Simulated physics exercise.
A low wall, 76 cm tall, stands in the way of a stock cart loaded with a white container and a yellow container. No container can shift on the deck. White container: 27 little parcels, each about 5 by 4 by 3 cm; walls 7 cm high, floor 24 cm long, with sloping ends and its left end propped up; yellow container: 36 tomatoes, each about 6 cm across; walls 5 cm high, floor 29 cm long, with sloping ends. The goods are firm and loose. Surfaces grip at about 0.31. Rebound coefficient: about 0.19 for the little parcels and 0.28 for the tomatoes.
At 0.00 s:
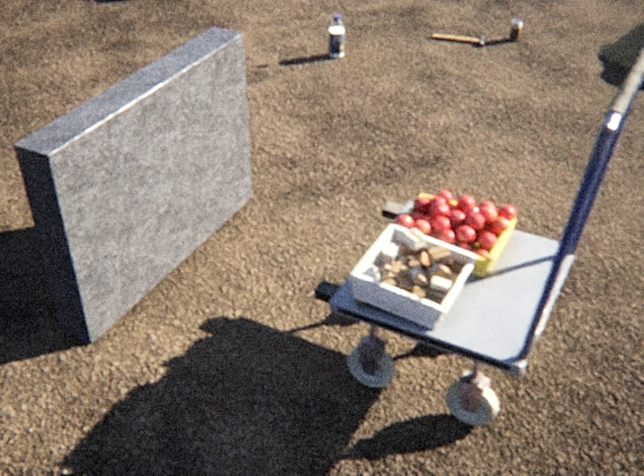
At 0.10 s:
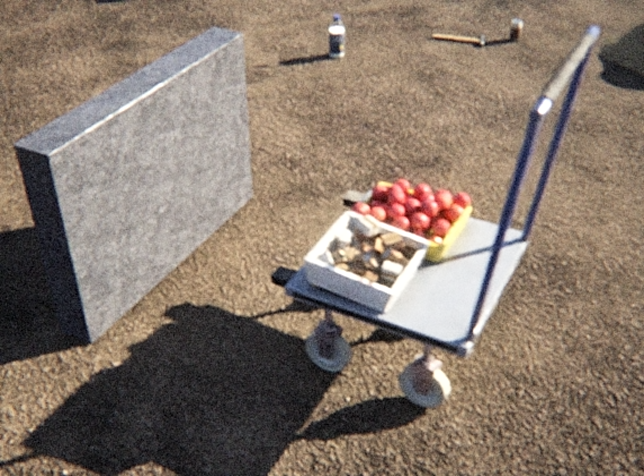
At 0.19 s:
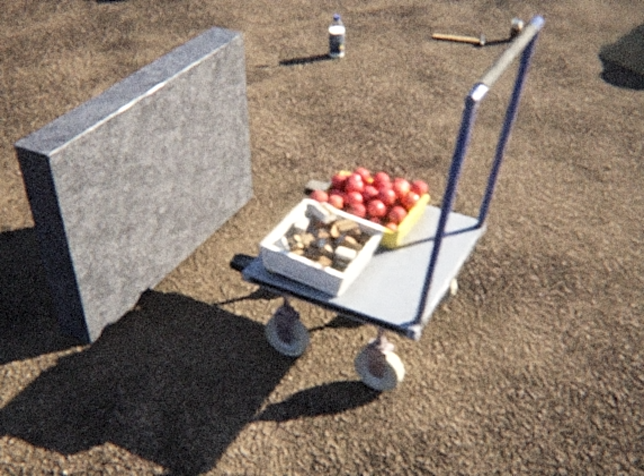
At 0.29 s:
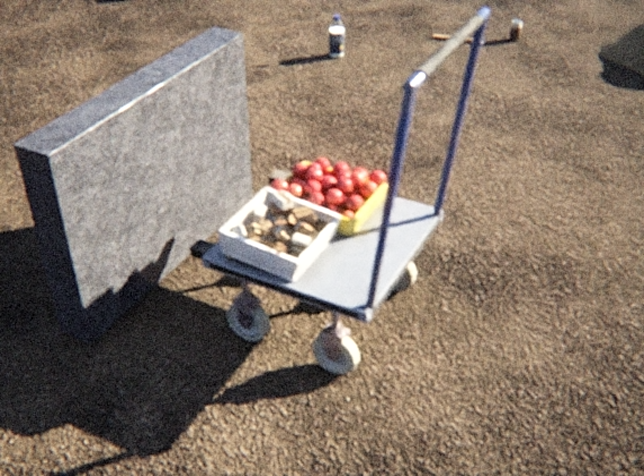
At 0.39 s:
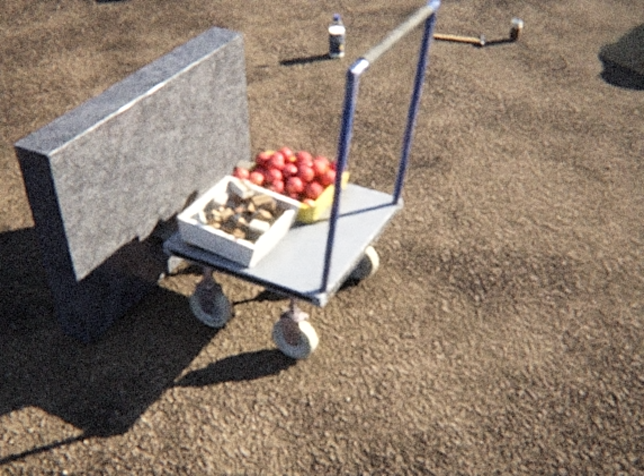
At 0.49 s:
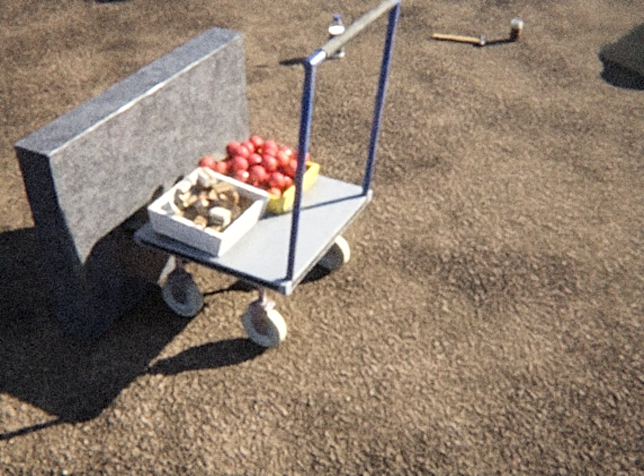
At the start, a stock cart carrying a white container of little parcels and a yellow container of round red goods stands to the right of a low grey wall. The cart rolls leftward across the rough ground, closing the gap until its front end is beside the wall, with the goods still in their containers.
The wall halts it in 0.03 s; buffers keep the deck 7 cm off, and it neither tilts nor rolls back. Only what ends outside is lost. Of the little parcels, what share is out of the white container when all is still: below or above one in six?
The white container loses fewer than one in six of its little parcels.
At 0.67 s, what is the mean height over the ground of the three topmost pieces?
Roughly 50 cm.
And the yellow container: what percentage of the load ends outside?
About: Yellow container 35 per cent.
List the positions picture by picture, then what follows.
In the first frame (each is followed by its nearest rim corner in this view), white container, (441, 308); yellow container, (487, 260); 75 cm short of the stop; none out.
In the second frame, white container, (390, 291); yellow container, (440, 246); 59 cm short of the stop.
In the third frame, white container, (342, 276); yellow container, (395, 233); 44 cm short of the stop.
In the fourth frame, white container, (296, 261); yellow container, (352, 220); 28 cm short of the stop.
In the fifth frame, white container, (253, 246); yellow container, (310, 208); 12 cm short of the stop.
In the sixth frame, white container, (221, 236); yellow container, (279, 199); stopped; none out.
After 0.55 s, white container 26 in, 1 out and yellow container 33 in, 3 out.
After 0.67 s, white container 26 in, 1 out and yellow container 28 in, 8 out.
After 0.90 s, white container 26 in, 1 out and yellow container 24 in, 12 out.
When it is over (at 1.40 s), white container 26 in, 1 out and yellow container 24 in, 12 out. Asked share, 1 of 27, 4 per cent.
